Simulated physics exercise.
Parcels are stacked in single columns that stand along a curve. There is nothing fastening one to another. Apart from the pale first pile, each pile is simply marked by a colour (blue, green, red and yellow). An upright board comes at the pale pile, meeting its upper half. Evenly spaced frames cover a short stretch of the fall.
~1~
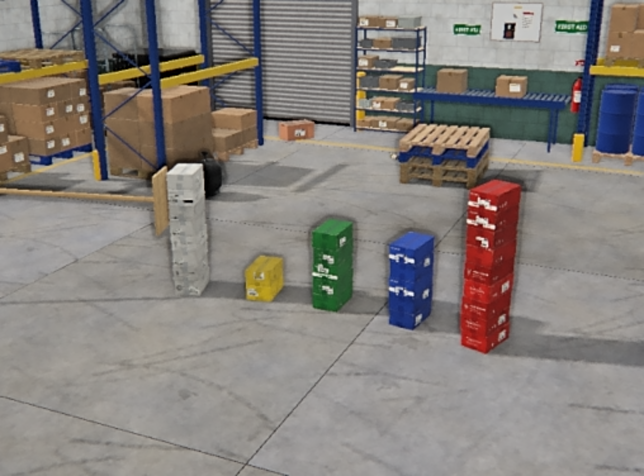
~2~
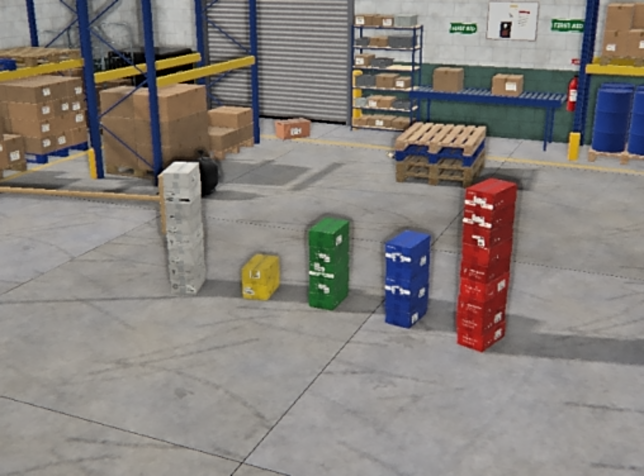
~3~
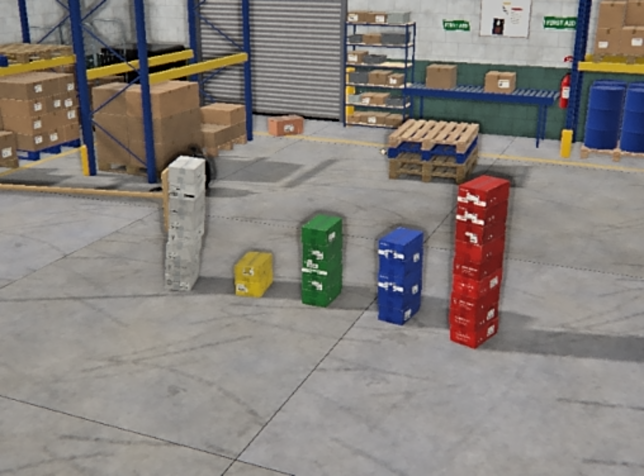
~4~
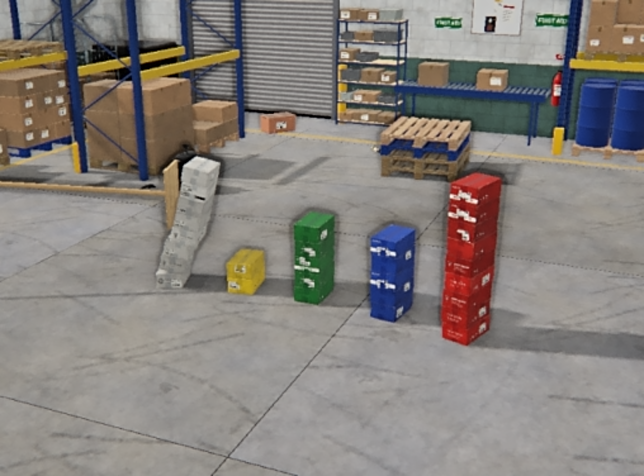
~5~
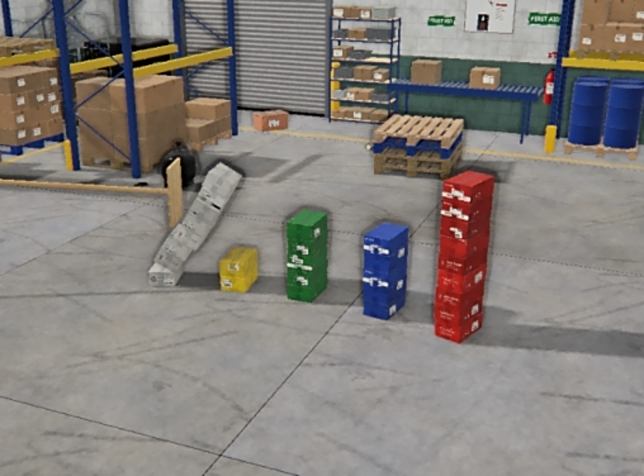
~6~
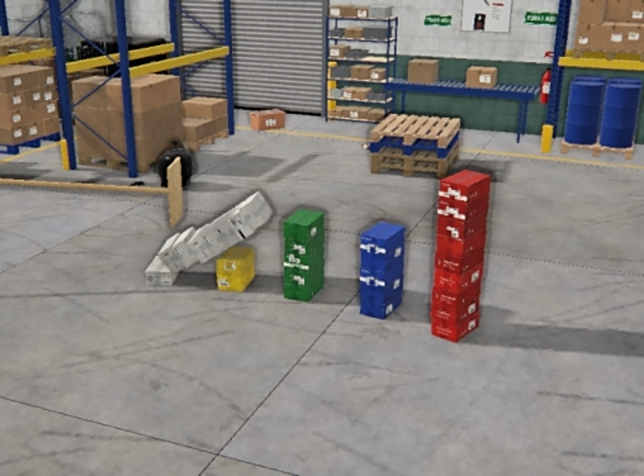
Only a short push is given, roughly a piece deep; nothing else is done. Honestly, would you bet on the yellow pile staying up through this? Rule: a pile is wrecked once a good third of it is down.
Yes, it stays up.
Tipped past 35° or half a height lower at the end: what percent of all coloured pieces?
0 %, roughly.
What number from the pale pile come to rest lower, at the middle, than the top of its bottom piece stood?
Tally at the end: 6.
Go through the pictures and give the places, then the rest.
In the first picture (we follow the side turned to the camera; the camera pans a little), board (155, 199) not yet touching; top yellow parcel (264, 264); top red parcel (483, 202); no other piece has moved.
The second picture shows board (161, 198) not yet touching; top yellow parcel (261, 263).
The third picture shows board (164, 195) pushing, top of the pale pile leaning a little; top yellow parcel (254, 260); no other piece has moved.
The fourth picture shows board (166, 193) pushing, top of the pale pile leaning a little; top yellow parcel (246, 257); no other piece has moved.
The fifth picture shows board (169, 191) pushing, top of the pale pile leaning well over; top yellow parcel (239, 255); no other piece has moved.
The sixth picture shows board (170, 190) stopped, top of the pale pile leaning steeply; top yellow parcel (235, 254); top red parcel (453, 192); no other piece has moved.
Soon, 7 of the pale pile down; none of the 2 yellow parcels down (0 of 21 in all colours); top yellow parcel unmoved.
A while on, 7 of the pale pile down; none of the 2 yellow parcels down (0 of 21 in all colours); top yellow parcel displaced a little.
Towards the end, 7 of the pale pile down; none of the 2 yellow parcels down (0 of 21 in all colours); top yellow parcel displaced a little; top green parcel displaced a little.
Then, 7 of the pale pile down; none of the 2 yellow parcels down (0 of 21 in all colours); top yellow parcel displaced a little.
Finally, 7 of the pale pile down; none of the 2 yellow parcels down (0 of 21 in all colours); top yellow parcel displaced a little; top red parcel unmoved. Seen by the last camera, middles, top yellow parcel near (238, 262), top red parcel near (466, 187).
